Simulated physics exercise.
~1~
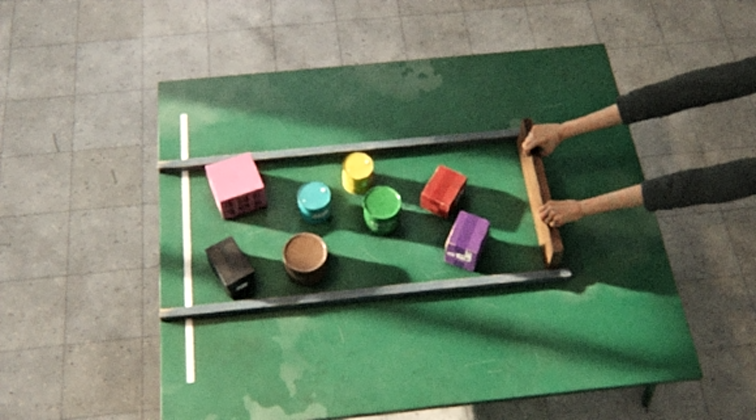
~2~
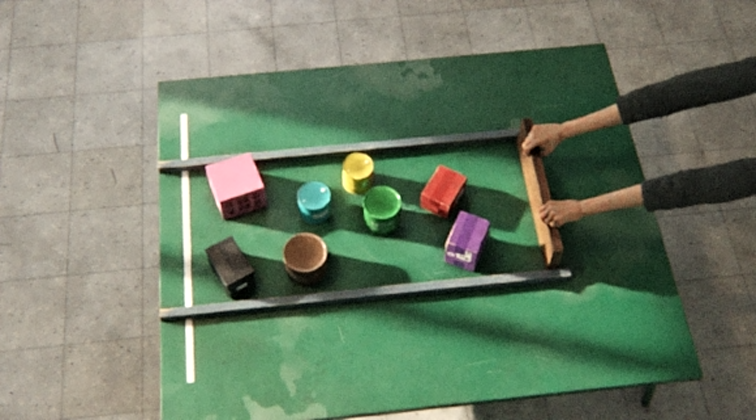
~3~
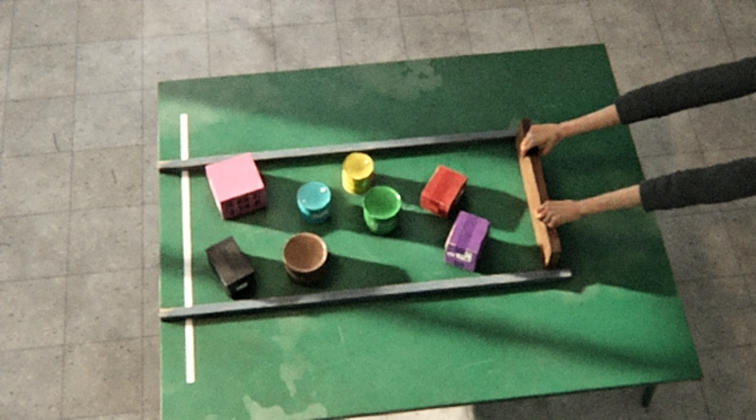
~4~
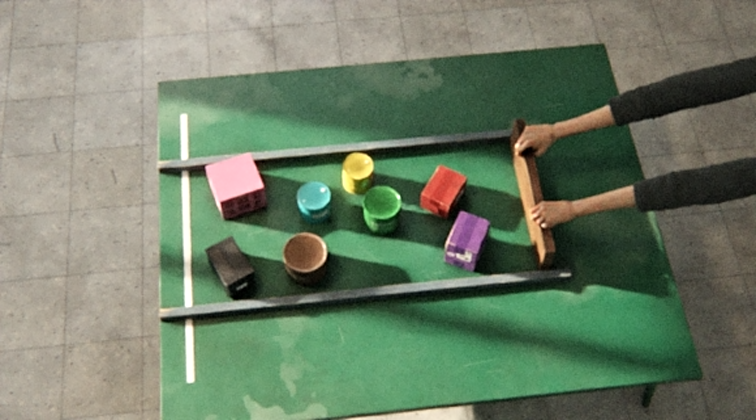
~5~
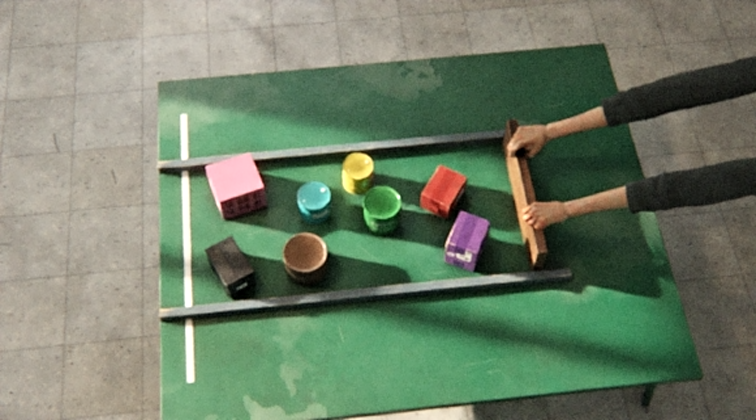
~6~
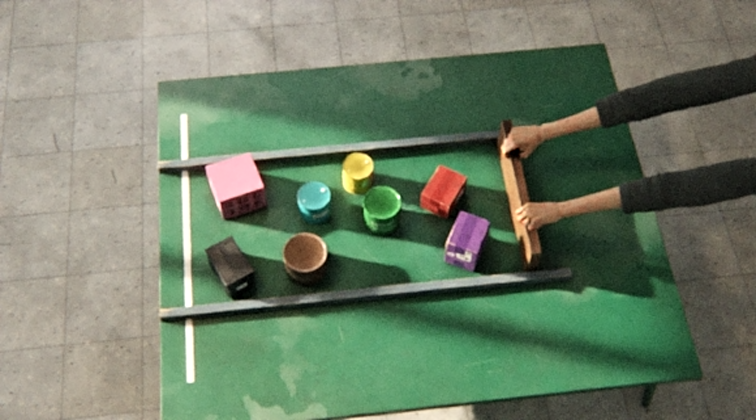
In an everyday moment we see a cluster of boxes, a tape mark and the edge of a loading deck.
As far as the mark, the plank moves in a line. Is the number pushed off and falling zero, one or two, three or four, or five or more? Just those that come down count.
It is five or more.
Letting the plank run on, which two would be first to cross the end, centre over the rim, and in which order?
Sequence: Black tote before pink crate.
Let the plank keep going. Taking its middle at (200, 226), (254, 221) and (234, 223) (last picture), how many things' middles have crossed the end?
In order, that gives 5, then 0, then 2.
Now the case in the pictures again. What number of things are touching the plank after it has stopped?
3 of them.
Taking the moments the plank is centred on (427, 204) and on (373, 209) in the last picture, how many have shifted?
Tally: 3; 5.
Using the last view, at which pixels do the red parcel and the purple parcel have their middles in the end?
Final pixels, roughly: (169, 226) for the first, (168, 278) for the other.
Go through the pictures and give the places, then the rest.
In the first picture, black tote (231, 268); pink crate (237, 186); brown pail (306, 260); plank (539, 193); tape (187, 238).
In the second picture, pink crate (237, 186); red parcel (444, 192).
In the third picture, brown pail (306, 260); yellow canister (358, 174).
In the fourth picture, black tote (231, 268); purple parcel (467, 242).
In the fifth picture, pink crate (237, 186); turquoise canister (314, 203).
In the sixth picture, black tote (231, 268); pink crate (237, 186); brown pail (306, 260); plank (518, 195); tape (187, 238).
Soon after, none off yet; black tote at rest near (231, 268); pink crate at rest near (237, 186); brown pail at rest near (306, 260).
In the end, the number that fall off is five or more; gone, green pail, turquoise canister, brown pail, pink crate and black tote.
